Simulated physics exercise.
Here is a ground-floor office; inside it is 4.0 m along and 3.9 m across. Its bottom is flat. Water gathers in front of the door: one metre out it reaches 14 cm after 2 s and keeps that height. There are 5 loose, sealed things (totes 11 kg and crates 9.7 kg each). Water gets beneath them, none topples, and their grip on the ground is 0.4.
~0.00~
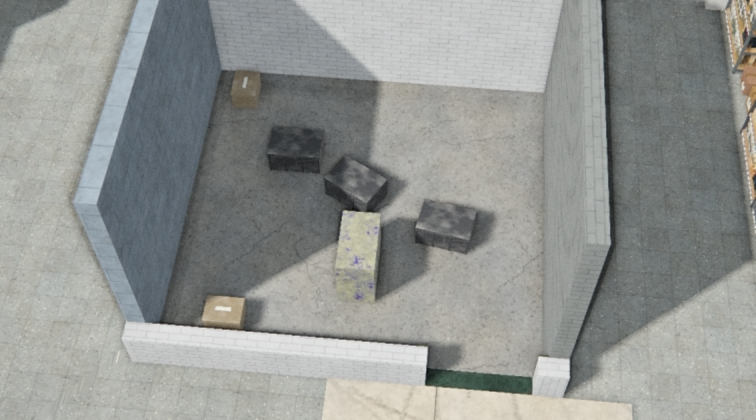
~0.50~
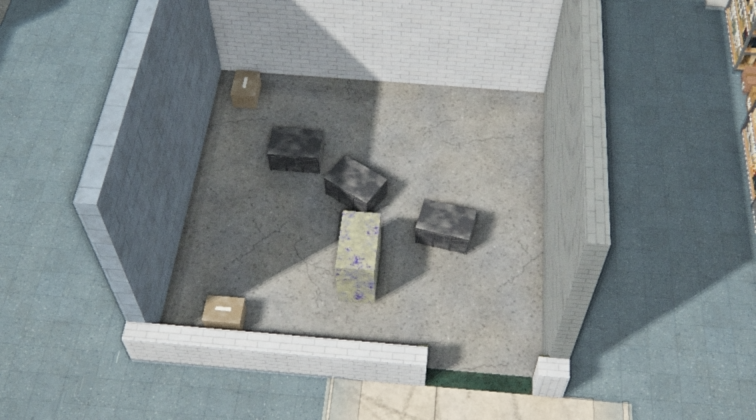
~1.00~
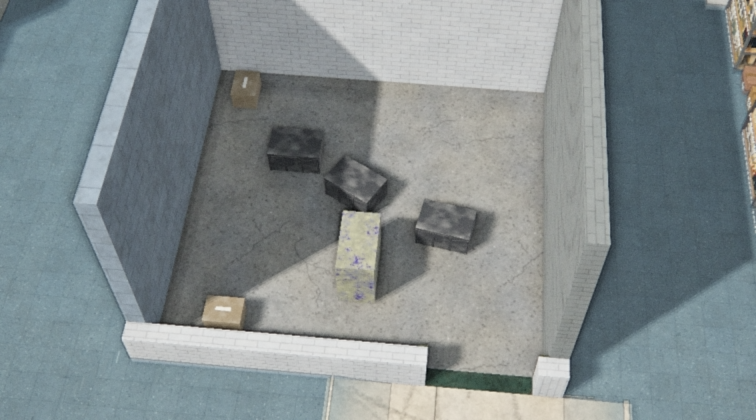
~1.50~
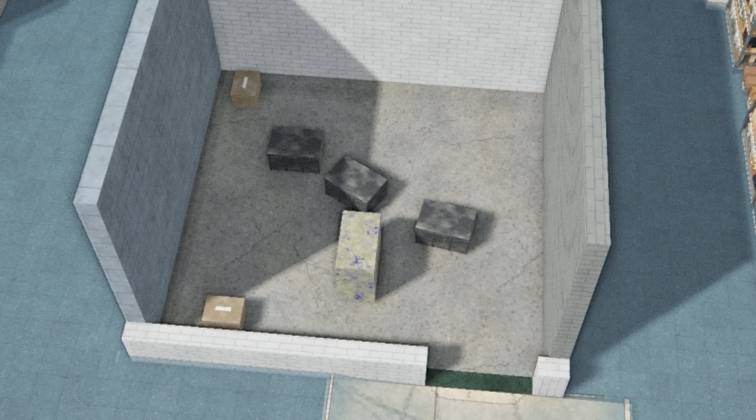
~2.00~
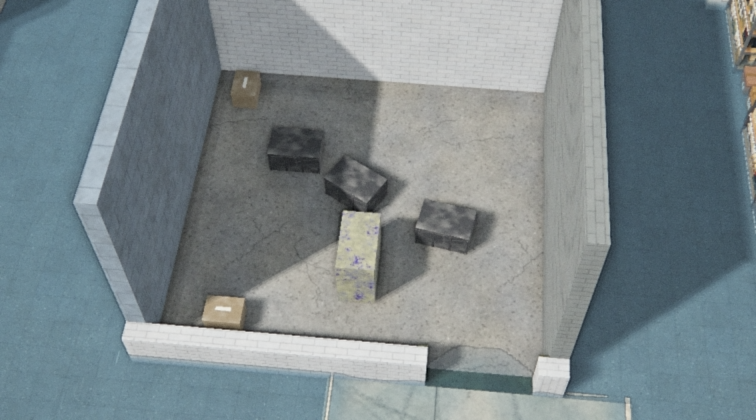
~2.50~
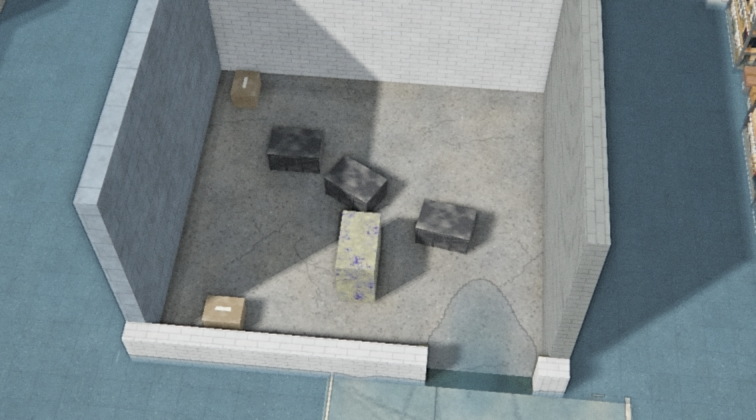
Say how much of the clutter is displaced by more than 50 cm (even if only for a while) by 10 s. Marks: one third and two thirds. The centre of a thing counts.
Share: Less than a third.
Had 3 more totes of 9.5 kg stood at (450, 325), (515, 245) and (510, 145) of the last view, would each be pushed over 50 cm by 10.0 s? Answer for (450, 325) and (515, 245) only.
In turn: More, over.
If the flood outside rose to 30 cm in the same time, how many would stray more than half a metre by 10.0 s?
In that case 5 of them.
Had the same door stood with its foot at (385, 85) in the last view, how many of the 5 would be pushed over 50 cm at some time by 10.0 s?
Then 3.
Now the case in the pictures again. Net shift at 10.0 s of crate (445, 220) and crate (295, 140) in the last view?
In turn: 300 cm, 5 cm.
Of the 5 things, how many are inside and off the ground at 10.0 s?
At that moment 1.
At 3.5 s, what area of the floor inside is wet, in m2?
Roughly 3.5 m2.
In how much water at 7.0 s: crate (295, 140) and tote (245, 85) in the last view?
About 0 and 1 cm.
After 3.5 s 0 of 5 are over 50 cm from their spots; 0 afloat.
After 4.5 s 1 of 5 are over 50 cm from their spots; 0 afloat.
After 7.0 s 1 of 5 are over 50 cm from their spots; 1 afloat.
After 10.0 s 1 of 5 are over 50 cm from their spots, and 1 have been at some point; 1 afloat.
